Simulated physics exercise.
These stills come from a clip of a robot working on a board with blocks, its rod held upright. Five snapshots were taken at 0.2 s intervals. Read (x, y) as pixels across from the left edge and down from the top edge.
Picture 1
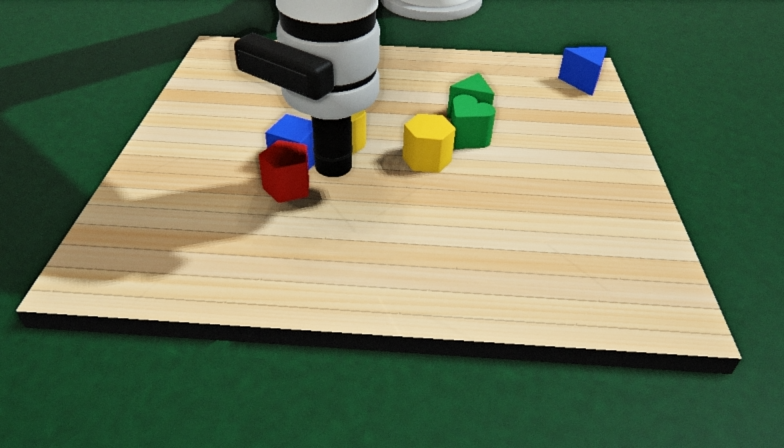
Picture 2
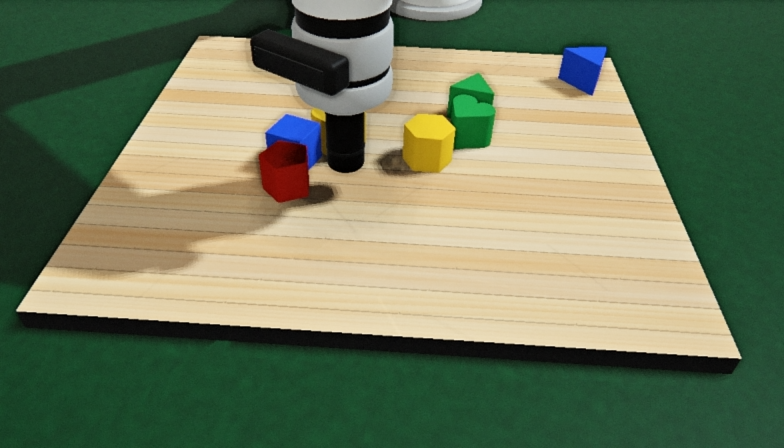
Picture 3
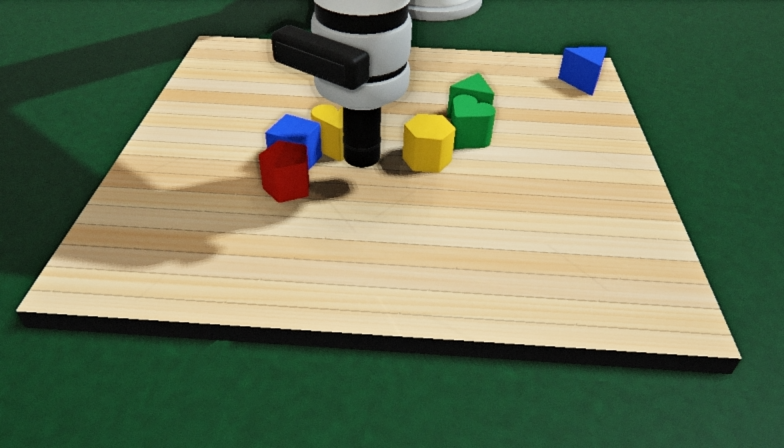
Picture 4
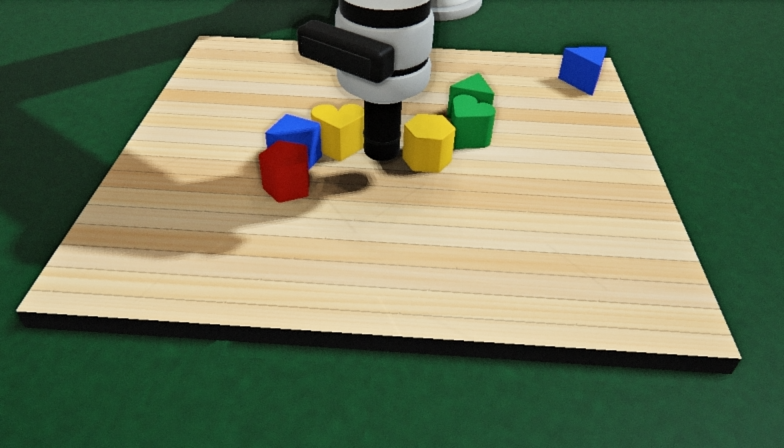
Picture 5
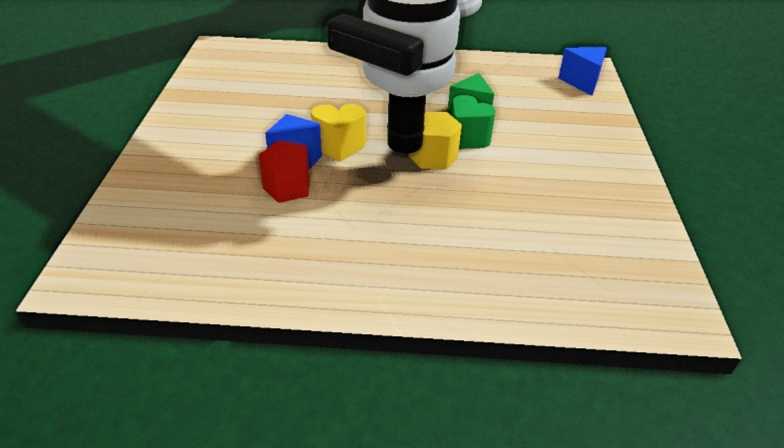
A robot arm moves right across the board and nudges the yellow six-sided block slightly.
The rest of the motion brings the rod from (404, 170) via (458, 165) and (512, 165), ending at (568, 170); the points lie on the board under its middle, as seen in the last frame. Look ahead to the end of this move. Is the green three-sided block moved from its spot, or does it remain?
The result: It moves.
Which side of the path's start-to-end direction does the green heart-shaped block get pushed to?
Shifts left.
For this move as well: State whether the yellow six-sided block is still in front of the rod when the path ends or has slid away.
It escapes to one side.
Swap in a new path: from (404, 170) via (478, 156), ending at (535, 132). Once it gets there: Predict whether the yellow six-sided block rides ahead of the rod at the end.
Final position: Ahead.
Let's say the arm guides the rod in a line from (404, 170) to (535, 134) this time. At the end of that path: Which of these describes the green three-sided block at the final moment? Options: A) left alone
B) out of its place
The answer is B.
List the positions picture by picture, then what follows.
In the first frame, rod tip at (334, 168); block tops, yellow heart-shaped block hidden; yellow six-sided block at (430, 126); green heart-shaped block at (471, 107); green three-sided block at (474, 83).
In the second frame, rod at (346, 164); blocks unchanged.
In the third frame, rod at (362, 158); blocks unchanged.
In the fourth frame, rod at (382, 152); blocks unchanged.
In the fifth frame, rod at (405, 145); yellow heart-shaped block at (338, 113); yellow six-sided block at (436, 123); green heart-shaped block at (471, 107); green three-sided block at (474, 83).
What follows on the original path. One third of the way, rod at (463, 140); yellow six-sided block at (480, 114), turned 35° anticlockwise; green heart-shaped block at (495, 93), turned 20° anticlockwise; green three-sided block at (478, 76), turned 25° anticlockwise.
Two thirds of the way, rod at (519, 141); yellow six-sided block at (510, 110), turned 80° anticlockwise; green heart-shaped block at (502, 87), turned 30° anticlockwise; green three-sided block at (478, 72), turned 35° anticlockwise.
At the end, rod at (575, 146); yellow heart-shaped block in place; yellow six-sided block at (510, 110), turned 80° anticlockwise; green heart-shaped block at (502, 87), turned 30° anticlockwise; green three-sided block at (478, 72), turned 35° anticlockwise.
